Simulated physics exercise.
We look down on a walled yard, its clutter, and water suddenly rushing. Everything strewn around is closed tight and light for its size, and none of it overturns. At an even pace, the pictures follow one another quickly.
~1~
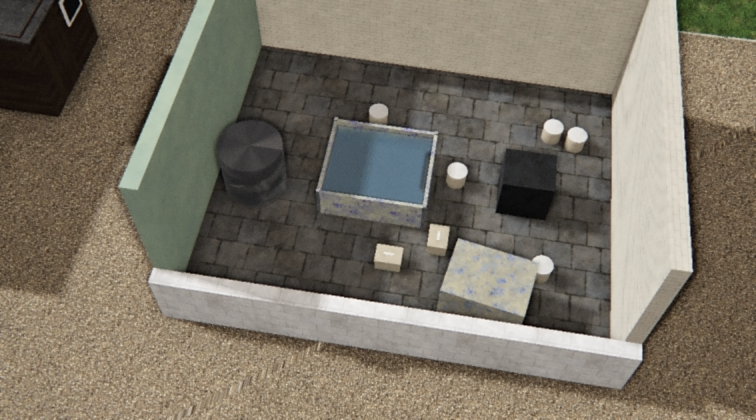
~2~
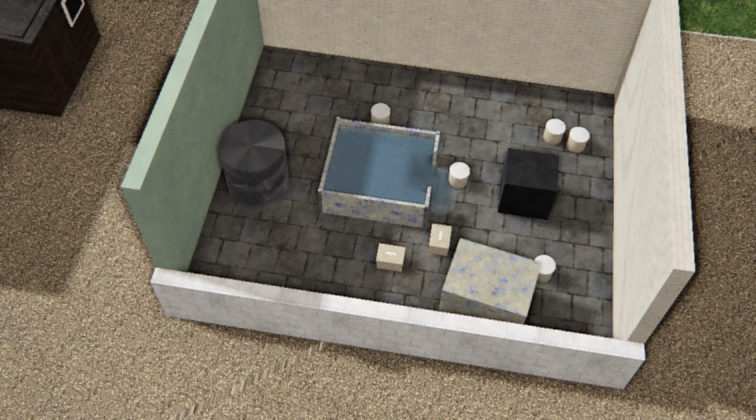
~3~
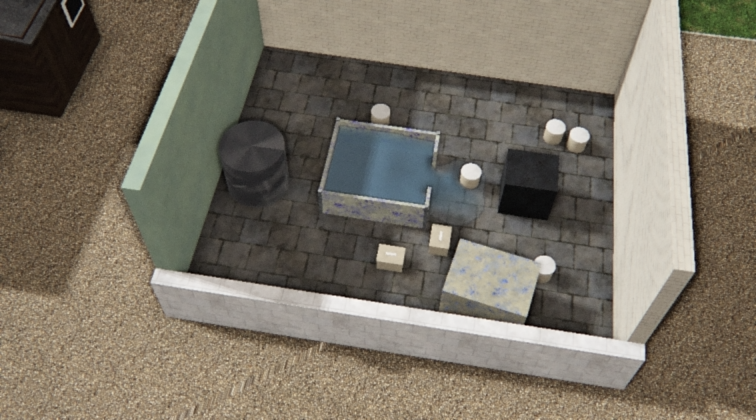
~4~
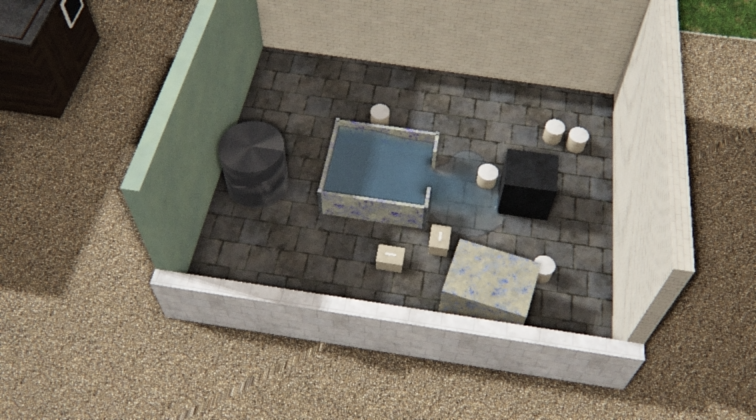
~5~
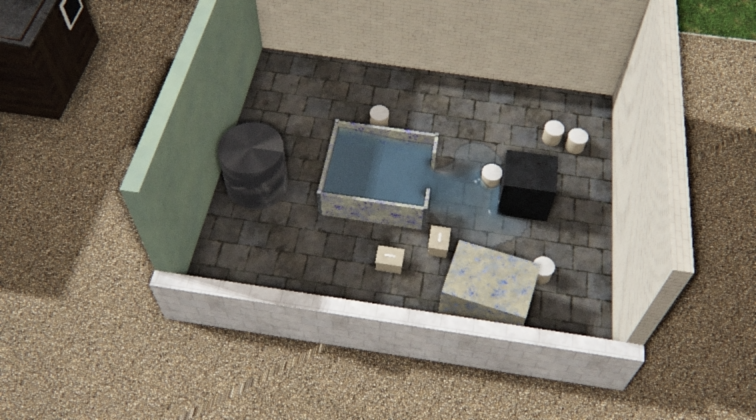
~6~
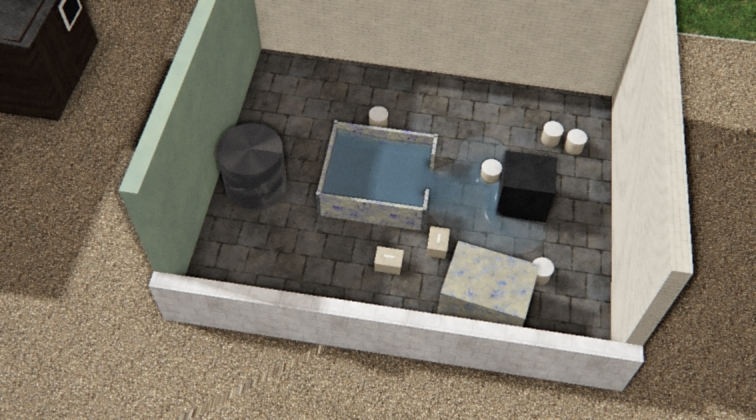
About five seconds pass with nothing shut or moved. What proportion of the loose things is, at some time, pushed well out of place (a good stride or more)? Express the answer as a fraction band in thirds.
Fraction band: 1/3 to 2/3.
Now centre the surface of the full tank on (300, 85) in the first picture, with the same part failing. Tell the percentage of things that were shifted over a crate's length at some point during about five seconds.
I'd estimate around 40 percent.
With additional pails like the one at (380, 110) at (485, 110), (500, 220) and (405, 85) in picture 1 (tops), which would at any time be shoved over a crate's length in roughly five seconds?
One after the other: Short of that, that far or more, never so far.
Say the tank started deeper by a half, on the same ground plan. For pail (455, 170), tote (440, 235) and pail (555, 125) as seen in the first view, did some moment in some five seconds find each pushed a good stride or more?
Well, one by one: Carried that far, carried that far, carried that far.
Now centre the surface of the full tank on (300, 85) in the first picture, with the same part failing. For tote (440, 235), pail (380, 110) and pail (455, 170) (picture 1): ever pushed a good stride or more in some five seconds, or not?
First never got that far, then got that far, then got that far.
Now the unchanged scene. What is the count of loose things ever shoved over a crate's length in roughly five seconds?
By my count, 4.
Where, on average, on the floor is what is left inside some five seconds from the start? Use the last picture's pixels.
Their centre sits close to (507, 193) on the floor of the last picture.
A moment on, 1 of 7 are well off their spots; 1 afloat.
Next, 3 of 7 are well off their spots; 1 afloat.
Later, 3 of 7 are well off their spots; 2 afloat.
In the end, 4 of 7 are well off their spots, and 4 have been at some point; 3 afloat.
